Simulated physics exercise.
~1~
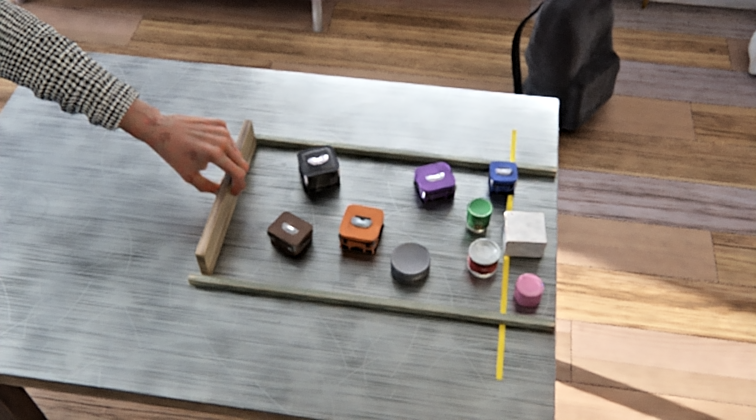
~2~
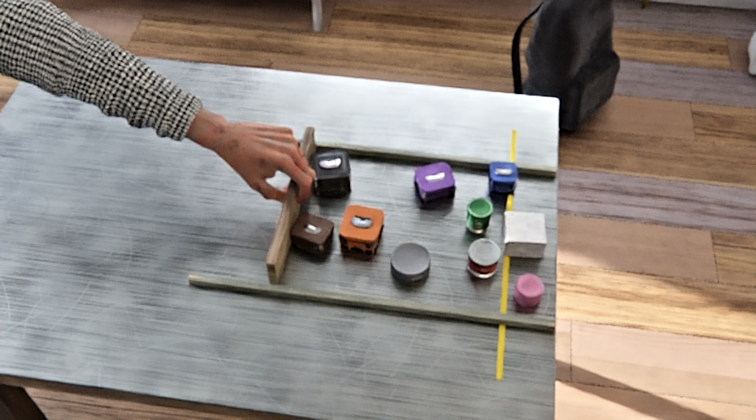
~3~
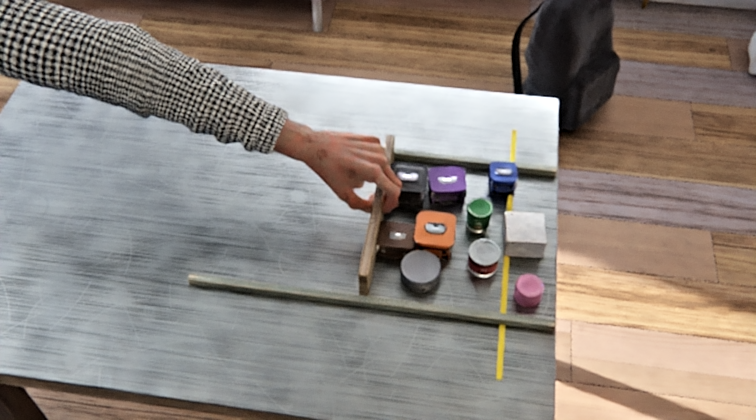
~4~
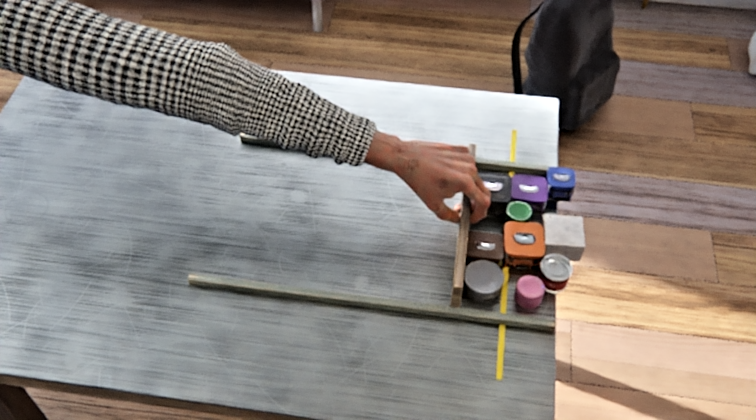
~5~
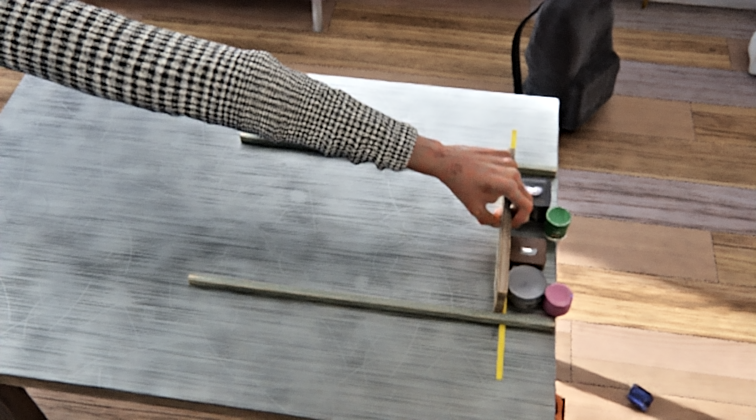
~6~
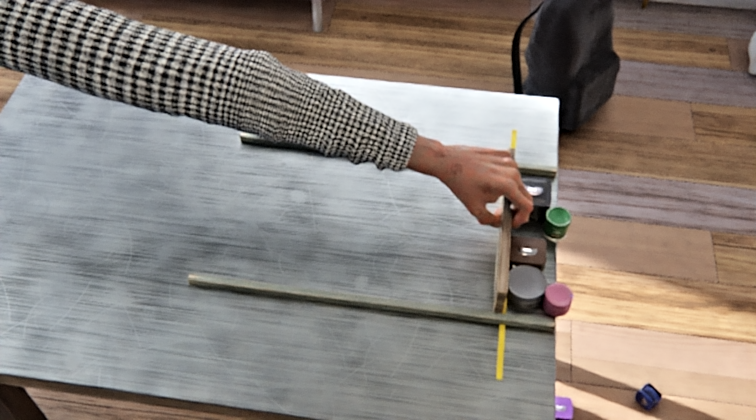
A hand pushes a board rightward, sweeping small items along until several drop off the table.
